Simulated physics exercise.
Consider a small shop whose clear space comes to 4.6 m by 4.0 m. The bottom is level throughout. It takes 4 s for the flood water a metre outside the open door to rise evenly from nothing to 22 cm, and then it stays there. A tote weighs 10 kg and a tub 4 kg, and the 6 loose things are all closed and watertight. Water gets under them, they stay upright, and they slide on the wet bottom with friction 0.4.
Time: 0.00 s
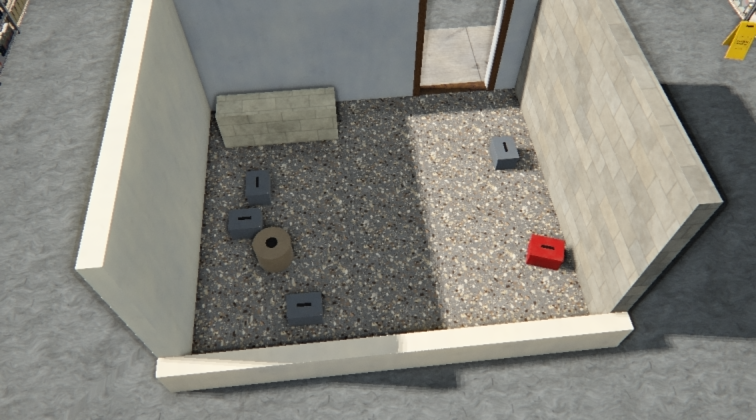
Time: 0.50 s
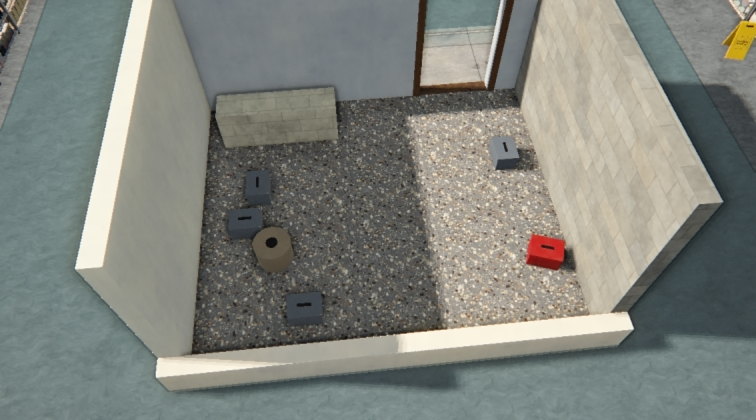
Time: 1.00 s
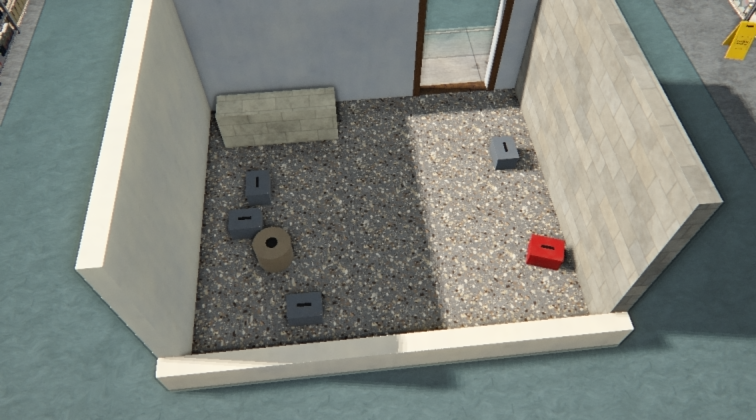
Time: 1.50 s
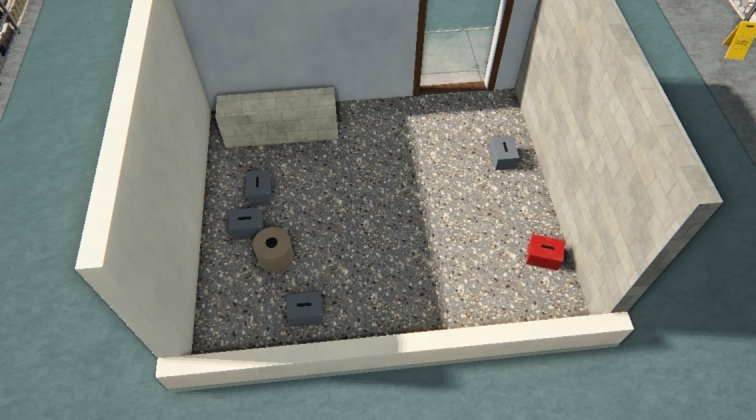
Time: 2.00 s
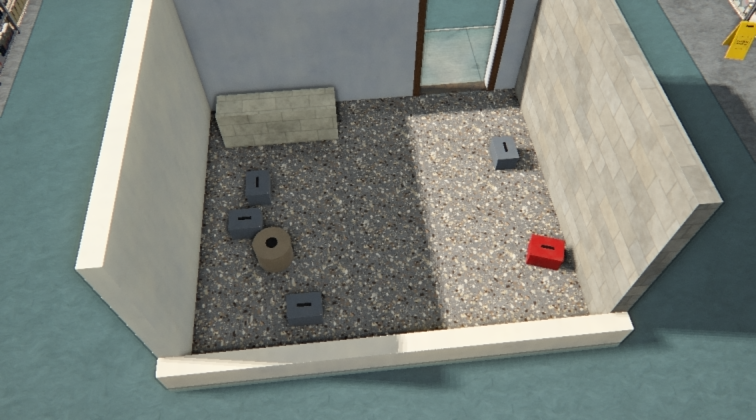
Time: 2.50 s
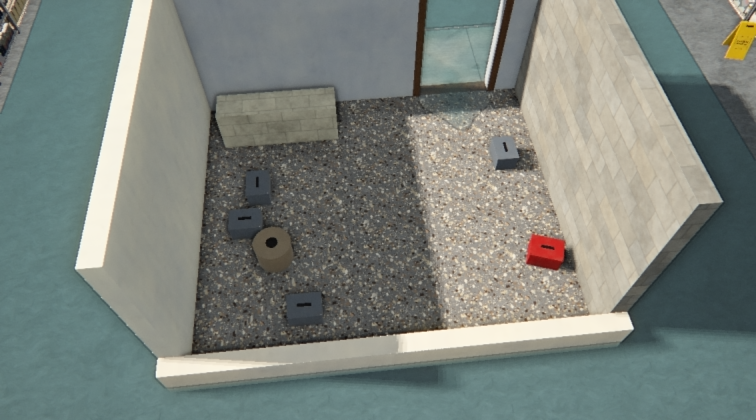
In a small open-topped room with a pebbly floor, a red box, several grey ones and a round tan object stayed put while bluish-green water spread over the ground outside and just reached the doorway.
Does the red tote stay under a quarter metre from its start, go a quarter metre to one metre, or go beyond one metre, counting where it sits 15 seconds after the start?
It is swept a long way.
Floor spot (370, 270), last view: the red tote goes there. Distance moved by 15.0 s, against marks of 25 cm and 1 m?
So it journeys a long way.
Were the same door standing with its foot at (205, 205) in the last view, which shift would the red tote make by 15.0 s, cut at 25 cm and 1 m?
The red tote covers a long distance.
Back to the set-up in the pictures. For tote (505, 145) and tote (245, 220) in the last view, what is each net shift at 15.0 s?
250 cm, 120 cm.
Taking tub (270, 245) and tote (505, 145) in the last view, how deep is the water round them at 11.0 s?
Close to 10 and 14 centimetres.
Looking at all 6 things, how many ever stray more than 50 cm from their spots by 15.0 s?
I count 6.
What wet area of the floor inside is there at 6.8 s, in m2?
That flooded area is roughly 13 m2.
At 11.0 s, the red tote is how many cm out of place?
Around 200 cm from the start by that time.
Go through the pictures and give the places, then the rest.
The red tote at (548, 248) rests on the ground; water covers 0.0 m2; 0 of 6 have shifted, in the first picture.
The red tote at (548, 248) rests on the ground; 0.0 m2 under water; 0 of 6 have shifted, in the second picture.
The red tote at (548, 248), on the bottom; water covers 0.0 m2; 0 of 6 have shifted, in the third picture.
The red tote at (548, 248) rests on the ground; water covers 0.0 m2; 0 of 6 have shifted, in the fourth picture.
The red tote at (548, 248) rests on the ground; 0.0 m2 under water; 0 of 6 have shifted, in the fifth picture.
The red tote at (548, 248) rests on the ground; water covers 0.5 m2; 0 of 6 have shifted, in the sixth picture.
After 3.5 s the red tote is near (548, 248), 0.0 m from its start, aground; 0 afloat.
After 6.8 s the red tote is near (542, 276), 0.4 m from its start, aground; 0 afloat.
After 11.0 s the red tote is near (402, 326), 2.1 m from its start, afloat; 4 afloat.
After 15.0 s the red tote is near (210, 291), 4.0 m from its start, afloat; 4 afloat.
